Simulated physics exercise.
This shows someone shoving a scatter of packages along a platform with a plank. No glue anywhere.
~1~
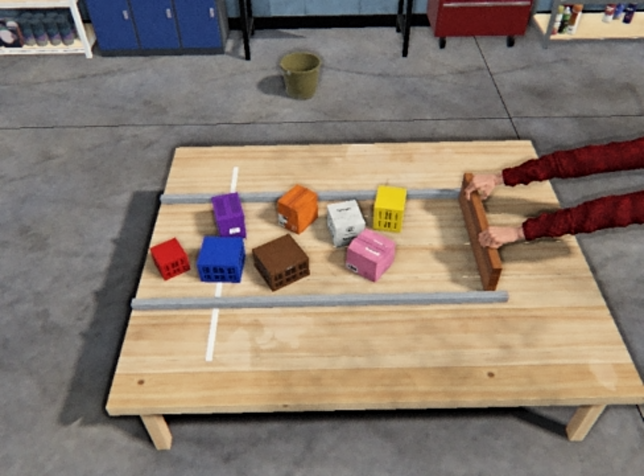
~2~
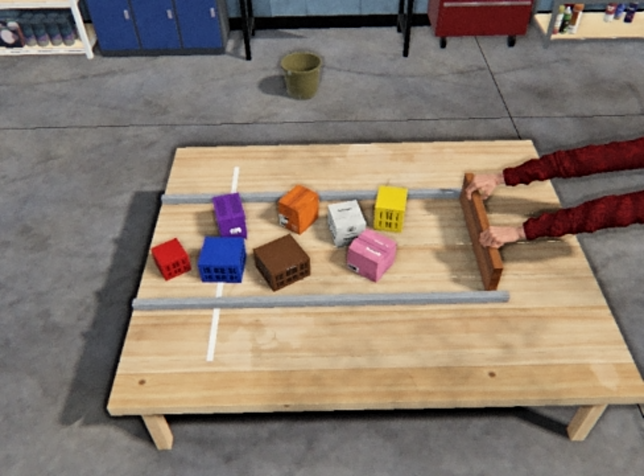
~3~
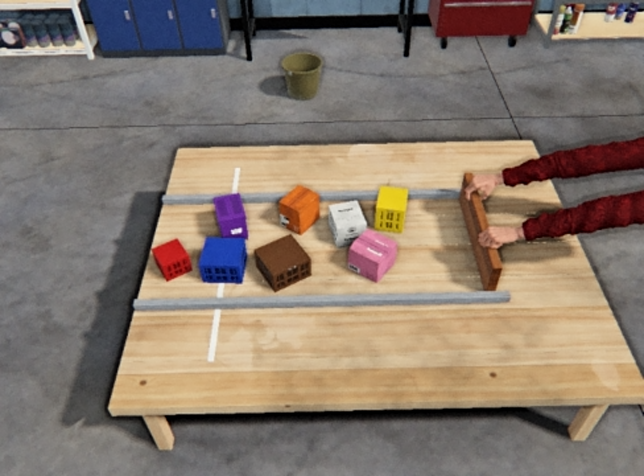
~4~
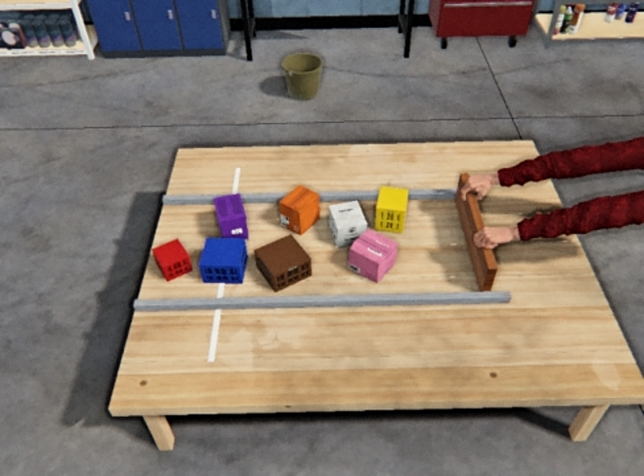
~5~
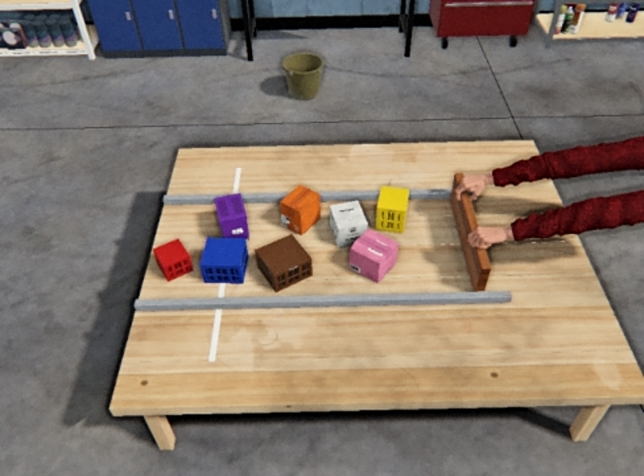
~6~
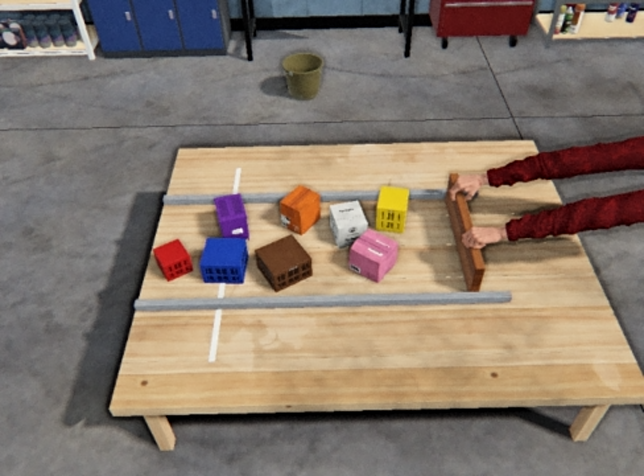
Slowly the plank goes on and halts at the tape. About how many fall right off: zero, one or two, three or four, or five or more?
Here the number that fall off is one or two.
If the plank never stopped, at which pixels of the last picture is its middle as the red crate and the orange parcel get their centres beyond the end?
About (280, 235), and (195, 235) for the other.
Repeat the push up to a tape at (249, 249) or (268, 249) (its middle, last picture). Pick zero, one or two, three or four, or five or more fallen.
Taking them in turn, either one or two; one to two.
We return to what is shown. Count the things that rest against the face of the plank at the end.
It touches 3.
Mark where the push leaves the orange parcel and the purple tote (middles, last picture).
About (188, 206), and the other about (176, 227).
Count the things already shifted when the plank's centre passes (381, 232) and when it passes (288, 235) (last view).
3 and 8.
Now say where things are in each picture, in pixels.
In the first picture, red crate (170, 259); blue crate (222, 260); purple tote (230, 218); plank (478, 230); tape (225, 249).
In the second picture, blue crate (223, 260); yellow crate (390, 209).
In the third picture, purple tote (231, 219); orange parcel (300, 210).
In the fourth picture, red crate (172, 260); white box (348, 224).
In the fifth picture, blue crate (225, 261); plank (468, 230).
In the sixth picture, red crate (173, 260); blue crate (225, 261); purple tote (232, 219); plank (463, 231); tape (227, 249).
Soon after, none off yet; red crate at rest near (173, 260); blue crate at rest near (225, 261); purple tote at rest near (232, 219).
After that, none off yet; red crate moving near (170, 260); blue crate displaced a little near (208, 261); purple tote moving near (231, 219).
In the end, the number that fall off is one or two; gone, blue crate and red crate.
